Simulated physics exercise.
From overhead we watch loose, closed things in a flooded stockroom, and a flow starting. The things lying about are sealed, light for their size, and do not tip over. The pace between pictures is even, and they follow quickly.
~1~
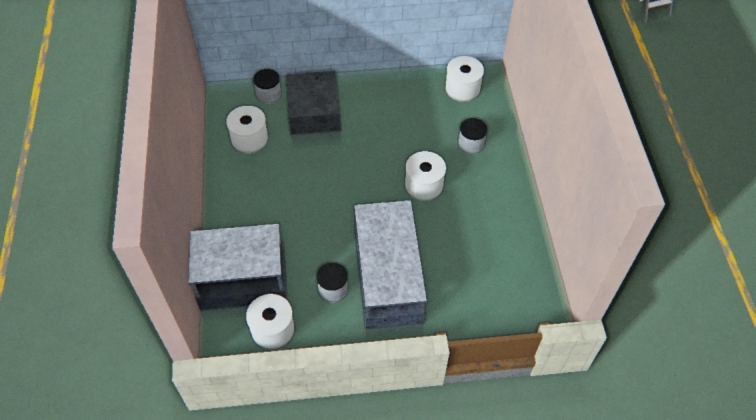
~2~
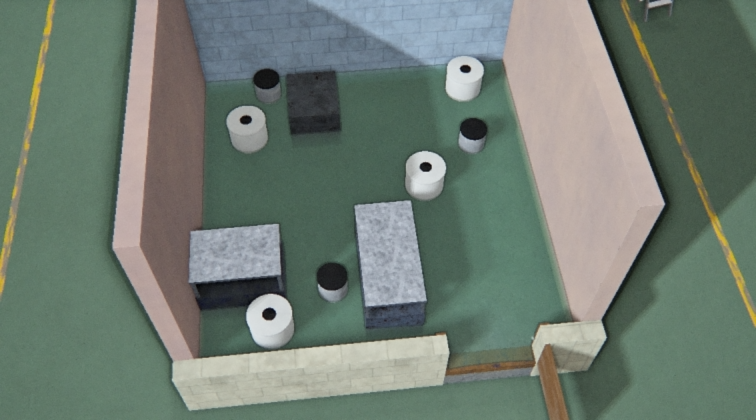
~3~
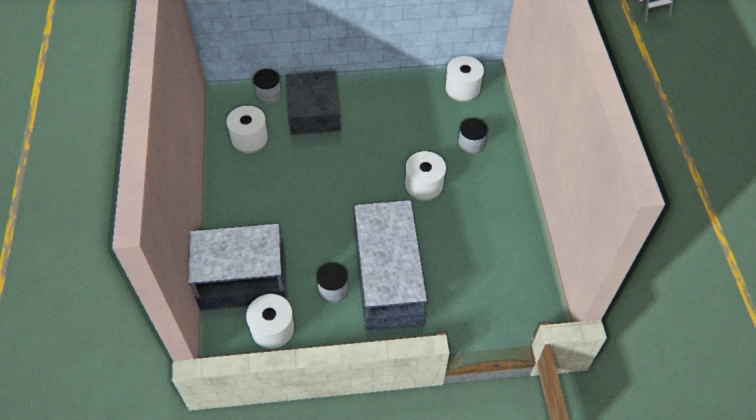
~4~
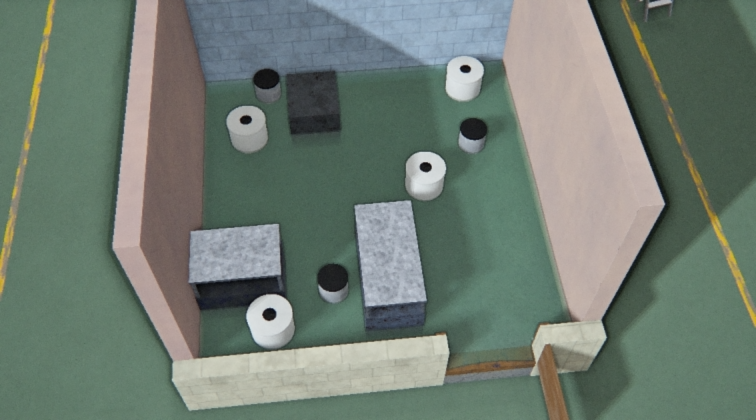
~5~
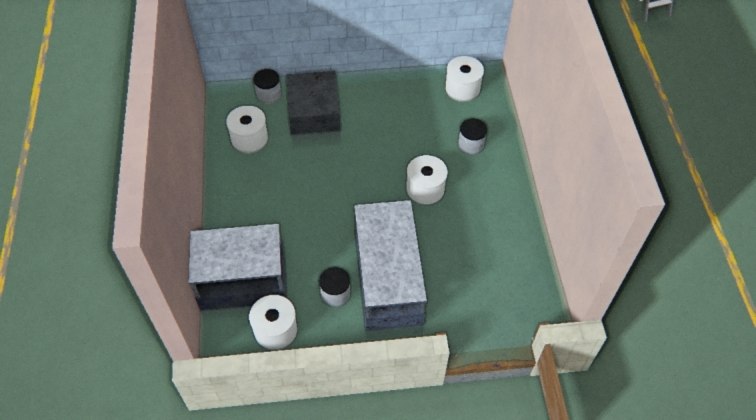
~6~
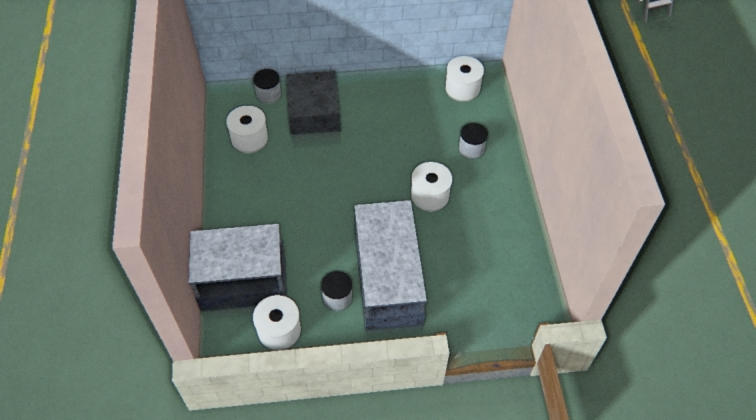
In a walled room with a green floor, seen from above, a brown board across the front gap swings outward, then several of the white and dark-topped round containers drift slightly toward the front while the rectangular blocks stay still.
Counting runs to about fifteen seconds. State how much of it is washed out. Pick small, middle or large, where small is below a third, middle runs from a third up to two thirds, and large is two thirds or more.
Small.
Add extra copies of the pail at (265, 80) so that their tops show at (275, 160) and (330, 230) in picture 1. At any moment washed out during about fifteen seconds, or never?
In turn: Stays, no.
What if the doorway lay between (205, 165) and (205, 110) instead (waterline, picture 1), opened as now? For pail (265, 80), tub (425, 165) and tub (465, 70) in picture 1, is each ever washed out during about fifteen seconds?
Object one: Leaves; object two: Leaves; object three: Remains.
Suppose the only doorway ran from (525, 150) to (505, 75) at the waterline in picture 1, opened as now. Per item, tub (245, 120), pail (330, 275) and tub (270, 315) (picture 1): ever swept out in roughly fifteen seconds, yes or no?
Taken in turn, the first item is held back, the second is held back and the last is held back.
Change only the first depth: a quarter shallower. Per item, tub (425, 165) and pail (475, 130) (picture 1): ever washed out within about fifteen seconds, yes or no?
First object: Carried off; second object: Carried off.
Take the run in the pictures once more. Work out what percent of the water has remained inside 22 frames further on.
Something like 62 per cent, give or take.
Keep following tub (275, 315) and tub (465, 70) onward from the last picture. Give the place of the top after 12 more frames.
Look around pixels (301, 320) and (482, 89).
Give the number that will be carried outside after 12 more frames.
It comes to 1.
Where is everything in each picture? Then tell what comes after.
In the first picture, a tub at (426, 167) floats; a pail at (332, 276), afloat; 0 of 7 have shifted.
In the second picture, a tub at (426, 167) floats; a pail at (332, 276), afloat; 0 of 7 have shifted.
In the third picture, a tub at (426, 167) floats; a pail at (332, 276) floats; 0 of 7 have shifted.
In the fourth picture, a tub at (426, 167), afloat; a pail at (333, 277) floats; 0 of 7 have shifted.
In the fifth picture, a tub at (427, 171), afloat, close to its start; a pail at (335, 280), afloat, close to its start; 1 of 7 have shifted.
In the sixth picture, a tub at (432, 178), afloat, close to its start; a pail at (337, 284) floats, close to its start; 4 of 7 have shifted.
A moment on, 0 of 7 are out; 7 afloat.
Next, 1 of 7 are out; 6 afloat.
Later, 2 of 7 are out; 5 afloat.
In the end, 2 of 7 are out; 5 afloat.
